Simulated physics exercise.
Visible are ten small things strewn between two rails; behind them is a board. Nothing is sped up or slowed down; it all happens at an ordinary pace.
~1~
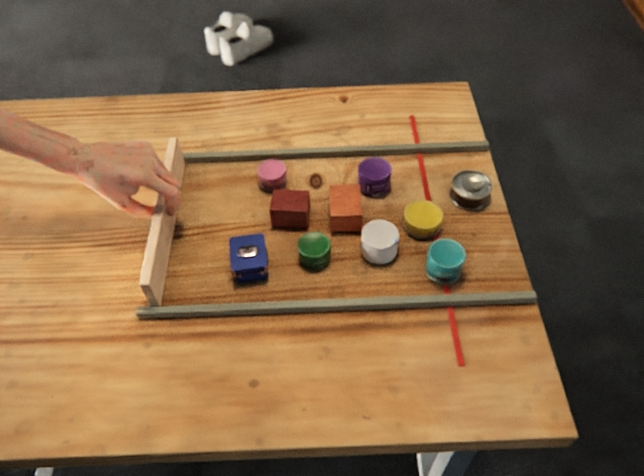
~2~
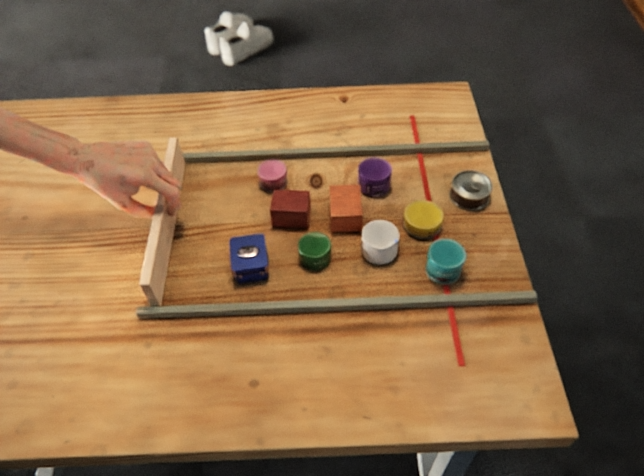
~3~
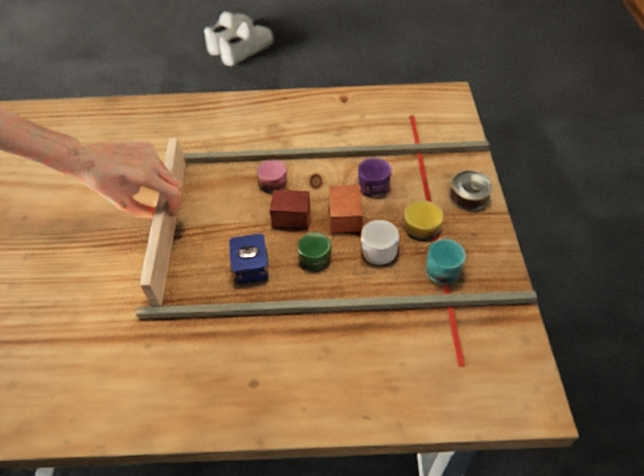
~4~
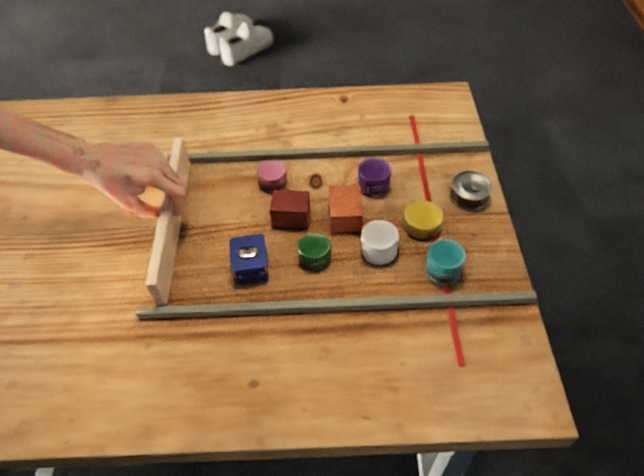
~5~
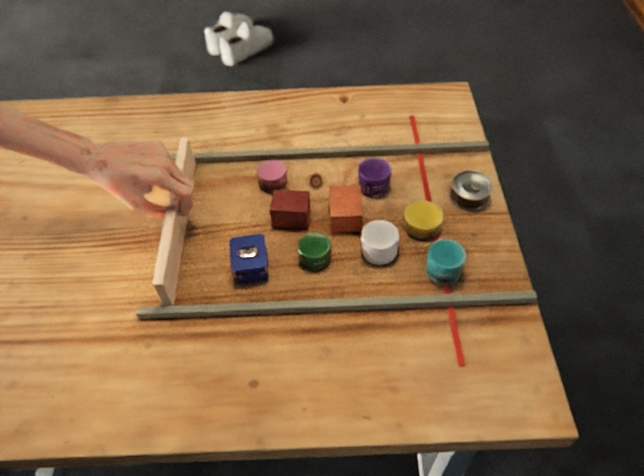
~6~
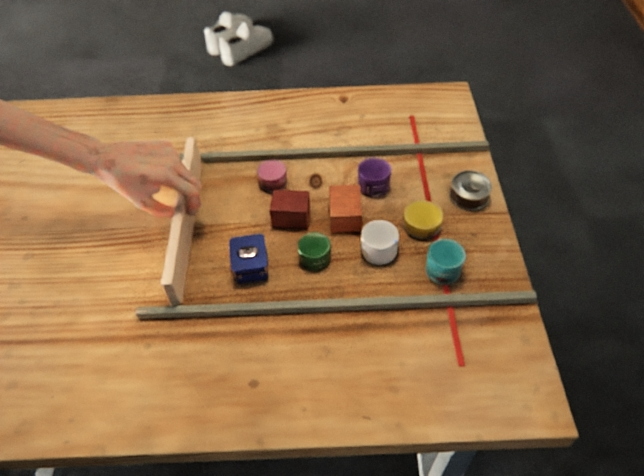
A hand slides a wooden board slightly to the right between two rails, while ten small colourful objects ahead remain still.
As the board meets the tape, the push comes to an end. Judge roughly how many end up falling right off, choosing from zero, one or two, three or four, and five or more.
It is one or two.
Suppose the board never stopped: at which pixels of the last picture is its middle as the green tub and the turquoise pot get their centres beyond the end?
(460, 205) and then (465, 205), give or take.
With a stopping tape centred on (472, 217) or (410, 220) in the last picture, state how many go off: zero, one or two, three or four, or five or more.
For the first tape, five or over; for the second, none.
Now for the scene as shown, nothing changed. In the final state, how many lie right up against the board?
3.
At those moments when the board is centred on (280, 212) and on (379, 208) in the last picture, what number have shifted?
The number moved is 4 and then 10.
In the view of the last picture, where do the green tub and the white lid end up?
Green tub: About (490, 245); white lid: About (521, 233).
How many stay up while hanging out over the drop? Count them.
The overhang total is 2.
A little later, none off yet; brown pot at rest near (470, 190); turquoise pot at rest near (445, 262); yellow pot at rest near (423, 220).
Next, none off yet; brown pot at rest near (470, 190); turquoise pot at rest near (455, 265); yellow pot shifted a little near (441, 212).
When it is over, the number that fall off is one or two; down, yellow pot.
